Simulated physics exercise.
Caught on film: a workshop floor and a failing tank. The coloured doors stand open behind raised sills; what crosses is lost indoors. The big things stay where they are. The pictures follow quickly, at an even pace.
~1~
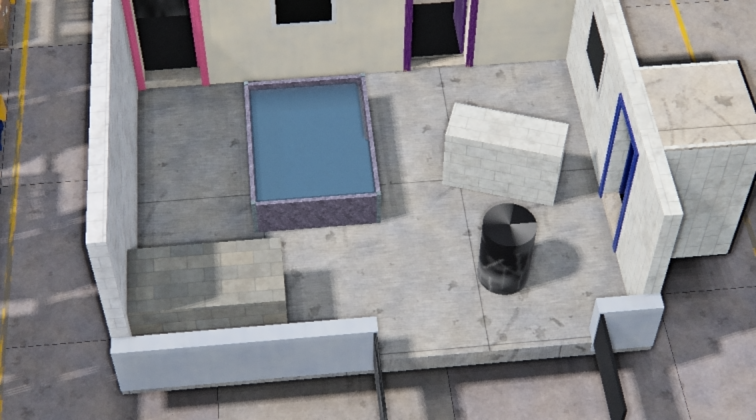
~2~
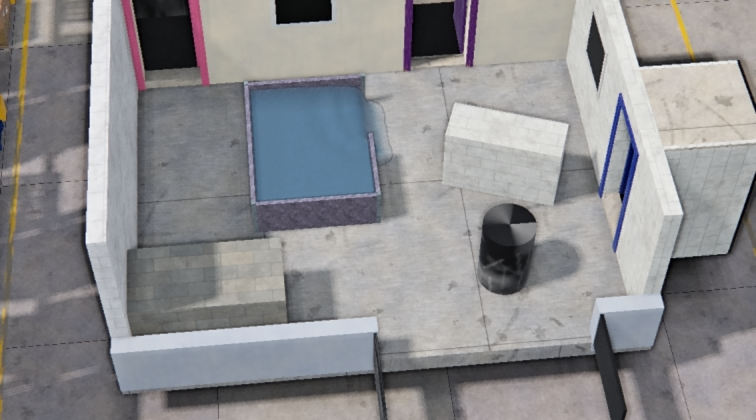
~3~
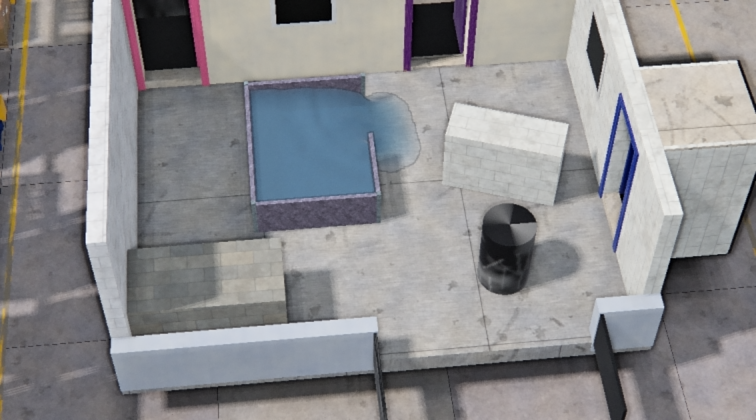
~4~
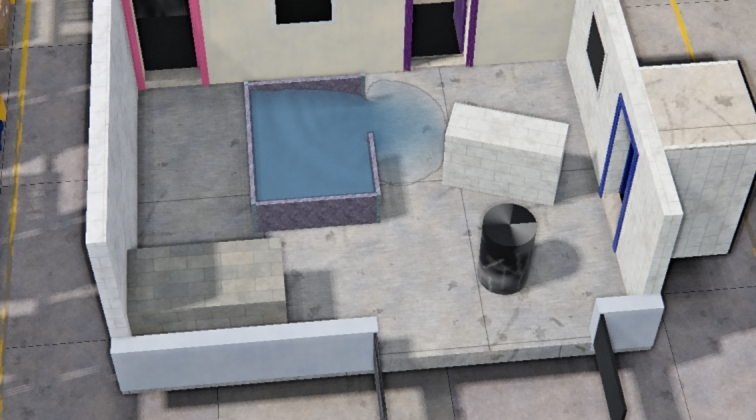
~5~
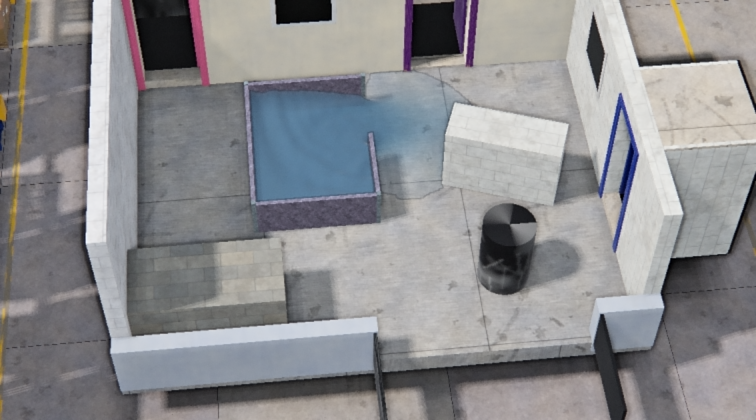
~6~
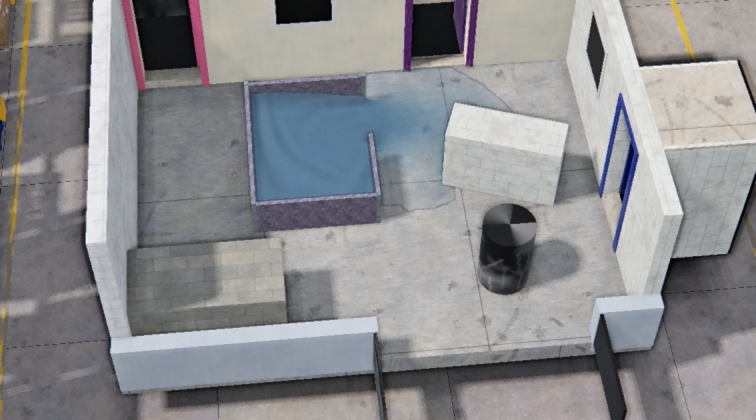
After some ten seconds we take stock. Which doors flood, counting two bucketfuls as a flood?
The purple door floods; the blue door holds within the limit; the pink door holds within the limit.
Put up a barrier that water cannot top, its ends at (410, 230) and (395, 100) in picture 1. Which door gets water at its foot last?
The blue-painted one.
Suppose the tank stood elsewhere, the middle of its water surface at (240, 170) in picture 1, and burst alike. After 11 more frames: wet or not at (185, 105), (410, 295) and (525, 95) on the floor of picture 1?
In turn: No water, free of water, under water.
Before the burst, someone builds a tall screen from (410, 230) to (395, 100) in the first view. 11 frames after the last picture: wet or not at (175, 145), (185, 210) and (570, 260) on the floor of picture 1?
In turn: No water, no water, no water.
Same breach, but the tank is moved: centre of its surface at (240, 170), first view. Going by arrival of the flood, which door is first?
That is the purple door.
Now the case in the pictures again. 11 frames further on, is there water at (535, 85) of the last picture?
At that place: Covered.
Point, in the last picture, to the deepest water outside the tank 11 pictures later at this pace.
I would point to (564, 74).
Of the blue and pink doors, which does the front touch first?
That is the blue door.
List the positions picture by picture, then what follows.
The first frame shows still water in the open tank at (310, 141).
In the second frame, the front is at (379, 162), out from the gap at (365, 124).
In the third frame, the front is at (410, 160), out from the gap at (365, 125).
In the fourth frame, the front is at a hidden place, out from the gap at (365, 126).
In the fifth frame, the front is at a hidden place, out from the gap at (365, 126).
In the sixth frame, water pours out at (365, 126) and has run to a hidden place.
A moment on, water covers 25 % of the floor; the purple door under two buckets in, the blue door not reached, the pink door not reached.
Next, water covers 35 % of the floor; the purple door over two buckets in, the blue door wet at the sill, nothing in, the pink door not reached.
Then, water covers 45 % of the floor; the purple door far over two buckets in, the blue door wet at the sill, nothing in, the pink door not reached.
Later, water covers 55 % of the floor; the purple door far over two buckets in, the blue door wet at the sill, nothing in, the pink door not reached.
In the end, water covers 75 % of the floor; the purple door far over two buckets in, the blue door wet at the sill, nothing in, the pink door wet at the sill, nothing in.
